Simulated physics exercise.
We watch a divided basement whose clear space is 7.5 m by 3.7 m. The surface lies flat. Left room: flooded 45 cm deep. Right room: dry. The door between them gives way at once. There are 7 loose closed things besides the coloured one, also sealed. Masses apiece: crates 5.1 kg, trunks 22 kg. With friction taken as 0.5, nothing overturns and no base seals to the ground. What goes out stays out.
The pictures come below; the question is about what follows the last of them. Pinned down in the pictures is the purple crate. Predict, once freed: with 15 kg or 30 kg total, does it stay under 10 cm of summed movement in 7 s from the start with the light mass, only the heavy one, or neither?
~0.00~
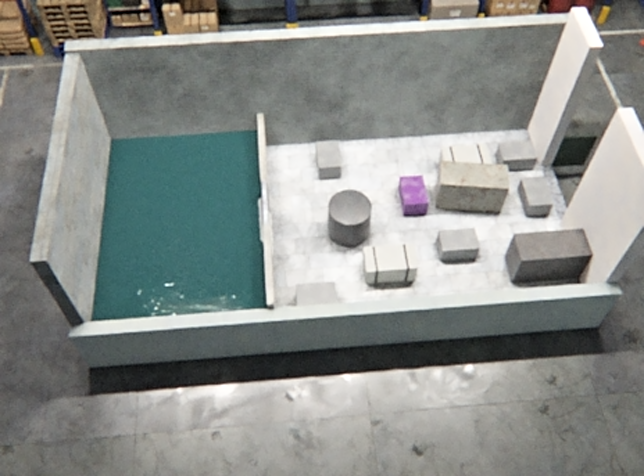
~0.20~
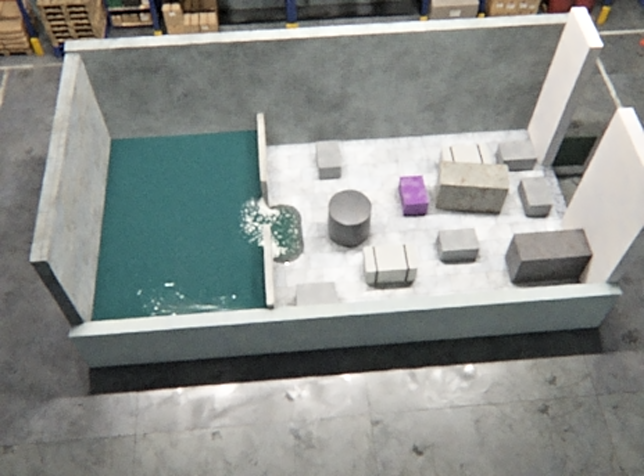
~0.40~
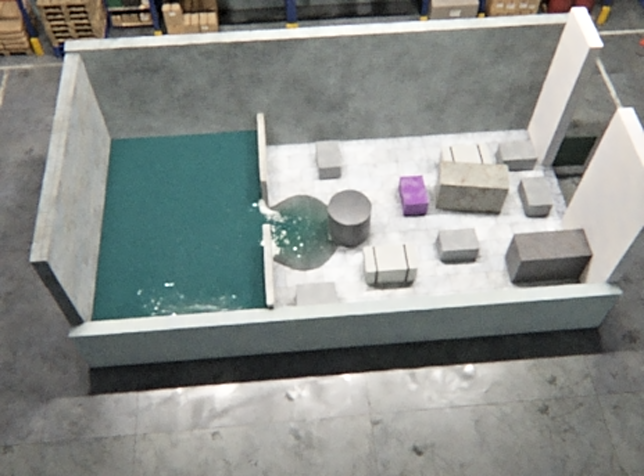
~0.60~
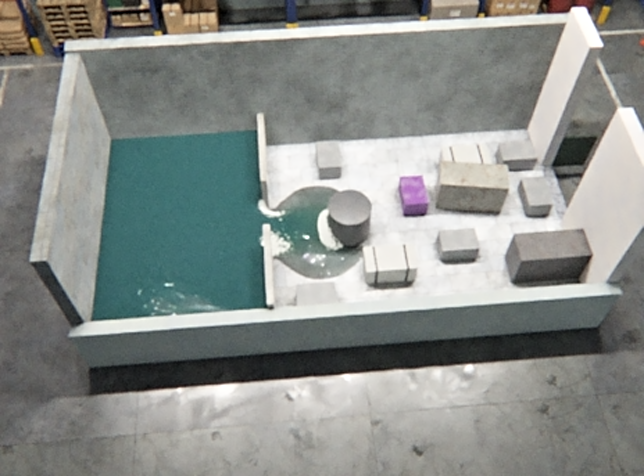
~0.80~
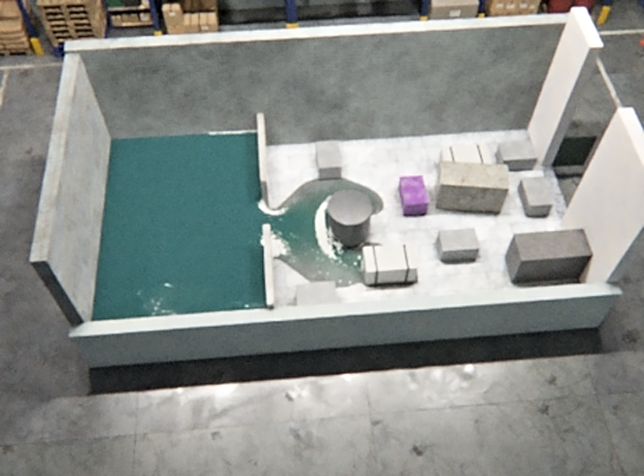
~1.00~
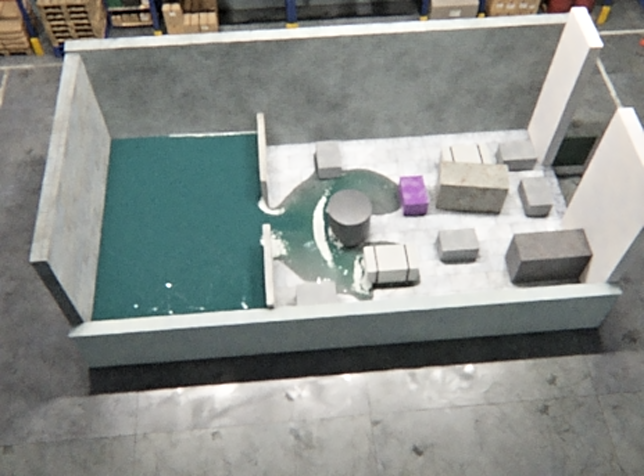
Only the heavy one.
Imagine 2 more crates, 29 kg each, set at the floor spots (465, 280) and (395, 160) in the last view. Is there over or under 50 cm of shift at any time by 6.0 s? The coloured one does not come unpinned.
In order: Smaller and greater.
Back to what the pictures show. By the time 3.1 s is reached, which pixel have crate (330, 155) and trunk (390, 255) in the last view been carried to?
About (296, 146) for the first and (458, 262) for the second.
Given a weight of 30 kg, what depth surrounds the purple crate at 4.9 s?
Depth: Approx. 5 cm.
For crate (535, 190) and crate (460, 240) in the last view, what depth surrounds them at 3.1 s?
Around 0 cm and 3 cm.
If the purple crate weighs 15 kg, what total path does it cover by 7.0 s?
About 40 cm altogether.
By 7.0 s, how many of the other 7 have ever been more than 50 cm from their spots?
By my count, 7.
After 1.4 s the purple crate would be 0 cm from its start with 15 kg and 0 cm from its start with 30 kg; 2 cm of water round it then.
After 3.1 s the purple crate would be 0 cm from its start with 15 kg and 0 cm from its start with 30 kg; 3 cm of water round it then.
After 4.9 s the purple crate would be 0 cm from its start with 15 kg and 0 cm from its start with 30 kg; 5 cm of water round it then.
After 7.0 s the purple crate would be 30 cm from its start with 15 kg and 0 cm from its start with 30 kg; 8 cm of water round it then.
